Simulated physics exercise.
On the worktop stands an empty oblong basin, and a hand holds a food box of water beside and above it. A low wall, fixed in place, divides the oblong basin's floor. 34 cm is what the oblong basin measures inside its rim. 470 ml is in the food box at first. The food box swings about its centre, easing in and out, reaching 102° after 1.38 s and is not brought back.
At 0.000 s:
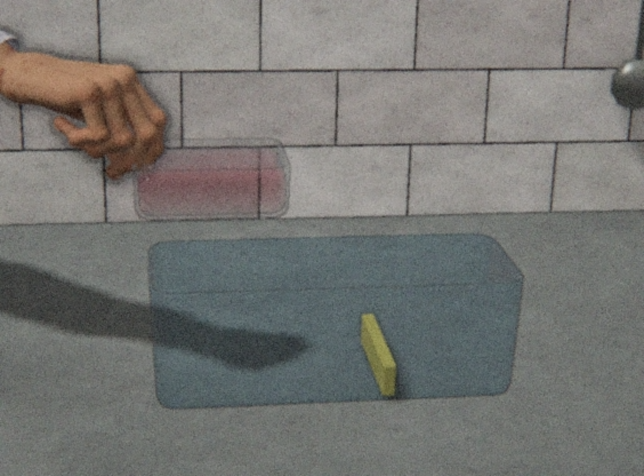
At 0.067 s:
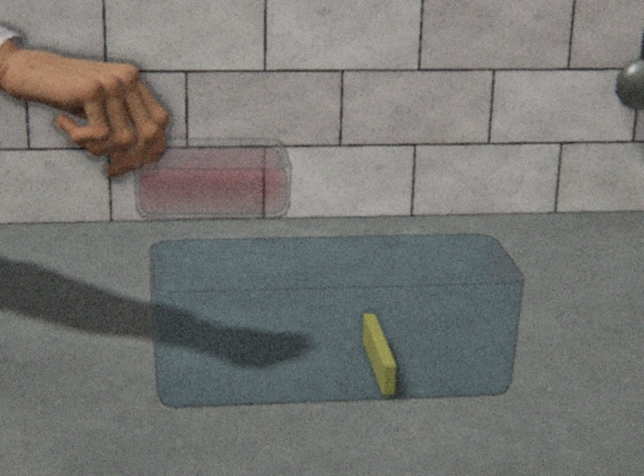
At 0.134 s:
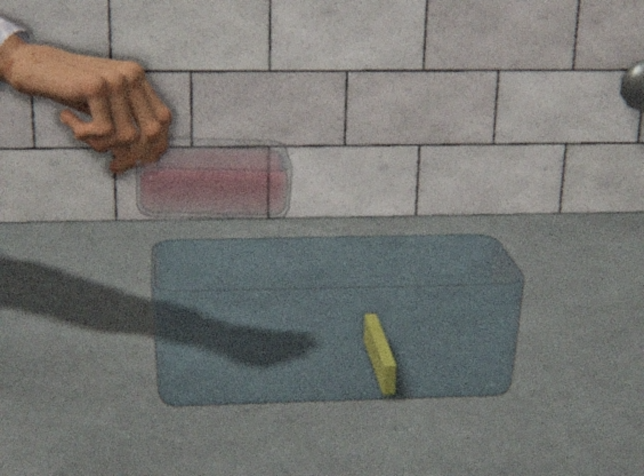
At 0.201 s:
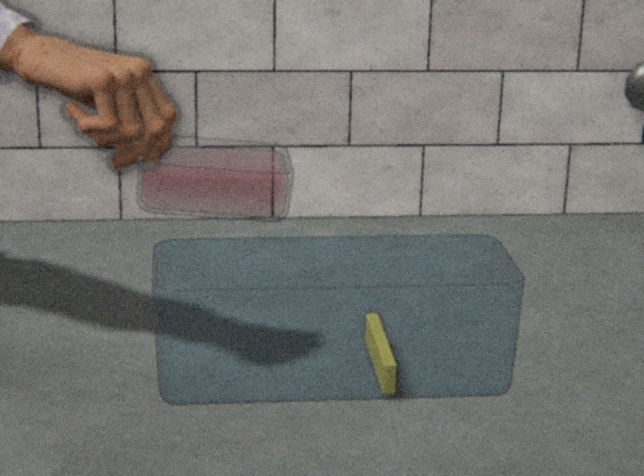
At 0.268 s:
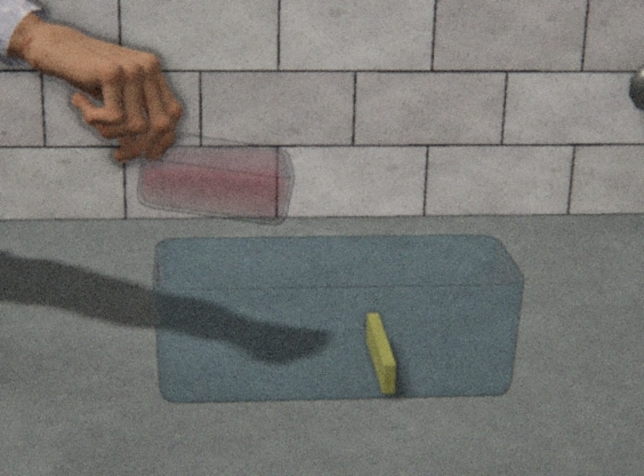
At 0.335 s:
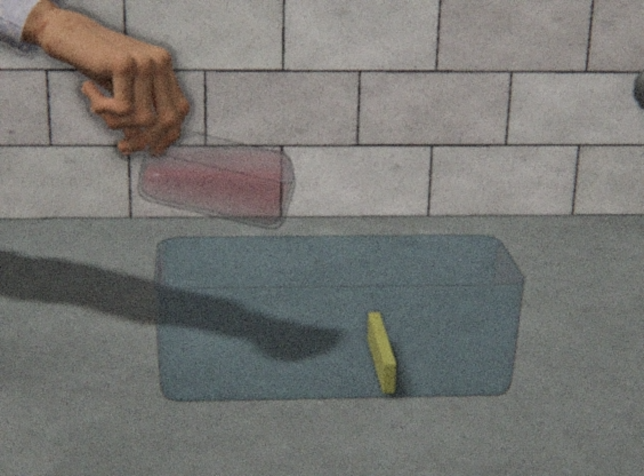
In this clip, a hand is near a clear box of reddish liquid above an empty bluish oblong basin with a low yellow divider, and the box slowly tilts, its right end dipping slightly, as the hand shifts slightly right.
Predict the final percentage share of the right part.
Right part: About 7 %.
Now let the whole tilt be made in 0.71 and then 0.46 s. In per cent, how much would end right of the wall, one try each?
I'd say 15 percent on the first go, 25 percent on the next.
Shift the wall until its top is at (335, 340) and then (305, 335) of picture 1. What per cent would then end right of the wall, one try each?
In order, 60 and 75 per cent.
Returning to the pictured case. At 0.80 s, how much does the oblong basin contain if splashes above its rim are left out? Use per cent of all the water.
56 %, roughly.
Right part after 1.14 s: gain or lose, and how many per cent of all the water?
It rises by about 3.
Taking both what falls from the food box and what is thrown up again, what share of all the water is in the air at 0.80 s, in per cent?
It comes to roughly 22 per cent.
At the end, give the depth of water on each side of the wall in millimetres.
The left side settles near 16 mm and the right side near 2 mm.
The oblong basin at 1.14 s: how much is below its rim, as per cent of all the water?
I reckon close to 92 per cent.
After 0.80 s the tilt is 63° and 22 per cent is still to pour, 54 is left of the wall and 1 right of it.
After 1.14 s the tilt is 94° and 5 per cent is still to pour, 89 is left of the wall and 4 right of it.
After 1.49 s the tilt is 102° and 0 per cent is still to pour, 93 is left of the wall and 6 right of it.
After 1.88 s the tilt is 102° and 0 per cent is still to pour, 92 is left of the wall and 7 right of it.
In the end 92 per cent lies left of the wall, 7 right of it and 1 outside.
